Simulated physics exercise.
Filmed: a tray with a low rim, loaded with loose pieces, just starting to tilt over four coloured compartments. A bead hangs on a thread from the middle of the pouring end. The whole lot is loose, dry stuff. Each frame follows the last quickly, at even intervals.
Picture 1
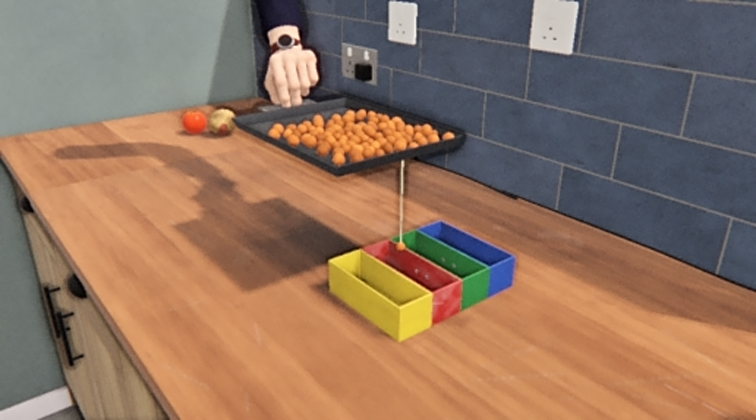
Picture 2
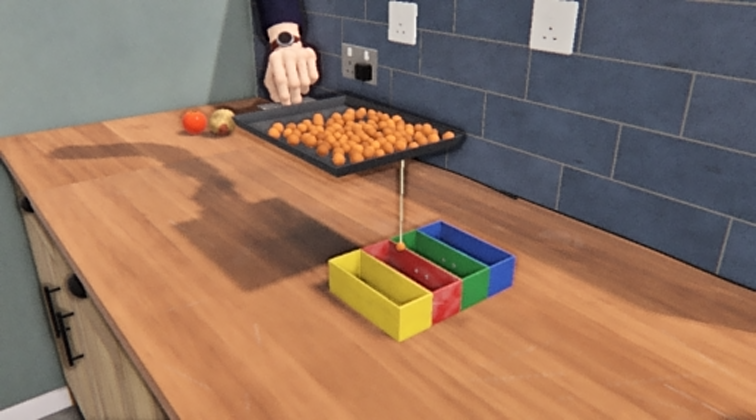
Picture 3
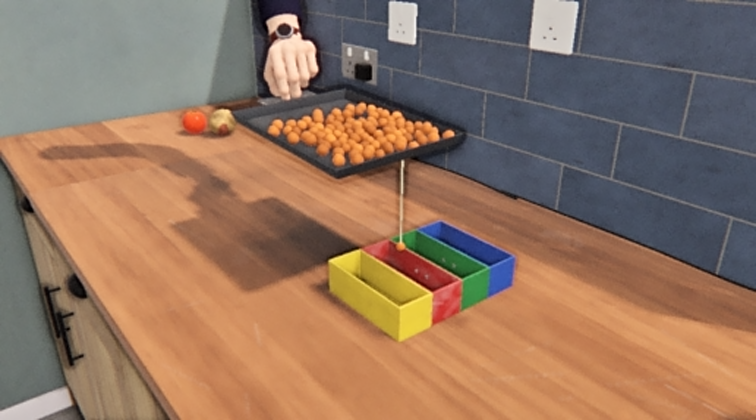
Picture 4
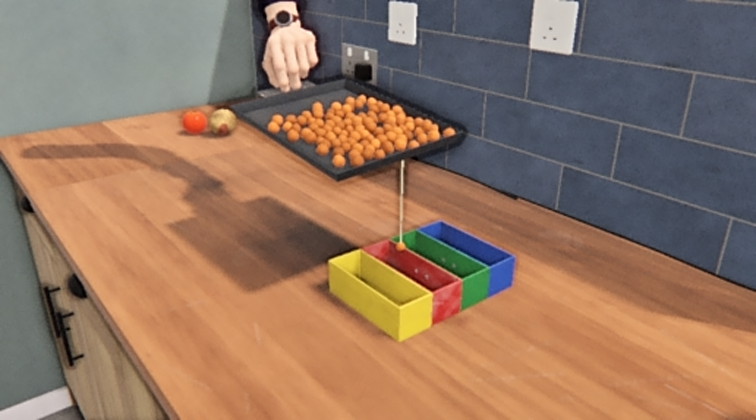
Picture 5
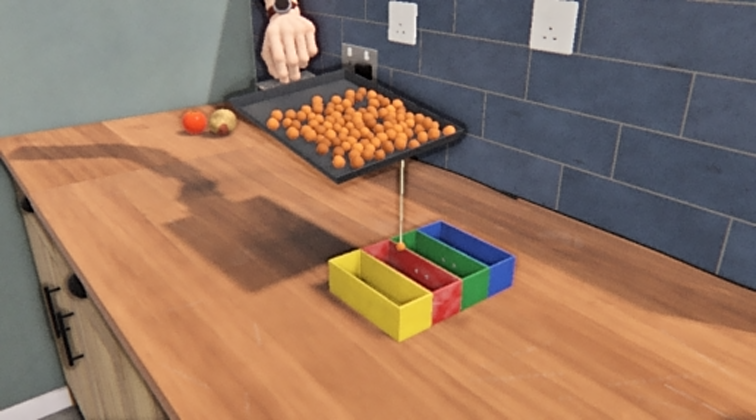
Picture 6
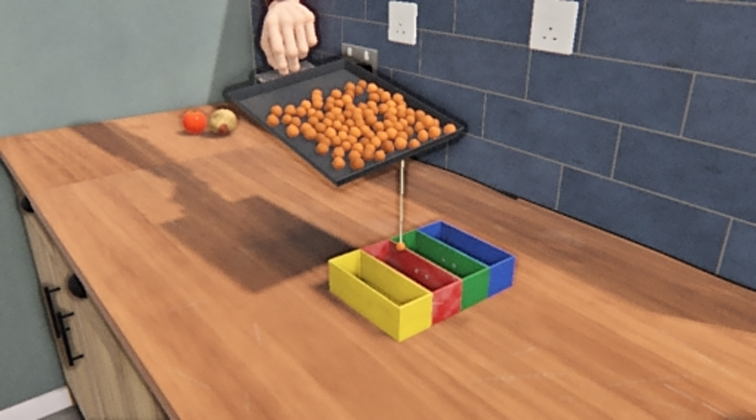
A hand slowly tilts a dark tray of round orange pieces above four coloured compartments.
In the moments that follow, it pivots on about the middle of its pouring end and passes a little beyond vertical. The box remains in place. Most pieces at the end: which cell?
Yellow.
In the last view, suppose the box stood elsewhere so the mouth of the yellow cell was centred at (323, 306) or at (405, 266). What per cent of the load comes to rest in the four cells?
First case around 100 %, second case around 10 %.
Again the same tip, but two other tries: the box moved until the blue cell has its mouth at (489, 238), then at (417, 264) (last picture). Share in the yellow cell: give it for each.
Roughly 10% the first time and 20% the second time.
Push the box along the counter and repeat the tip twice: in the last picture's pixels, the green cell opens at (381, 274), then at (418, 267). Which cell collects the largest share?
Try one: That red cell; try two: Yellow.
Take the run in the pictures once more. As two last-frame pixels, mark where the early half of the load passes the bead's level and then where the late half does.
I'd place the first part at (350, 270) and the rest at (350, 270).
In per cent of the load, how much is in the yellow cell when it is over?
Result: Near 30 in a hundred.
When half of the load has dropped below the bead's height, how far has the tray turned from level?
Around 85° of tilt.
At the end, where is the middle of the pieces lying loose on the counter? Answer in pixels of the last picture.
Approximate centre, last frame: (327, 334).
Just after the last frame, tray tipped steeply; every one on the tray.
A moment on, tray tipped right over; just a few on the tray; roughly a quarter in the yellow cell; about a tenth in the red cell; roughly two thirds falling or outside the box.
Further on, tray tipped past a quarter turn; roughly a third in the yellow cell; about a tenth in the red cell; roughly two thirds falling or outside the box.
When it is over, tray tipped past a quarter turn; roughly a third in the yellow cell; about a tenth in the red cell; not one in the green cell; not one in the blue cell; roughly two thirds outside the box.
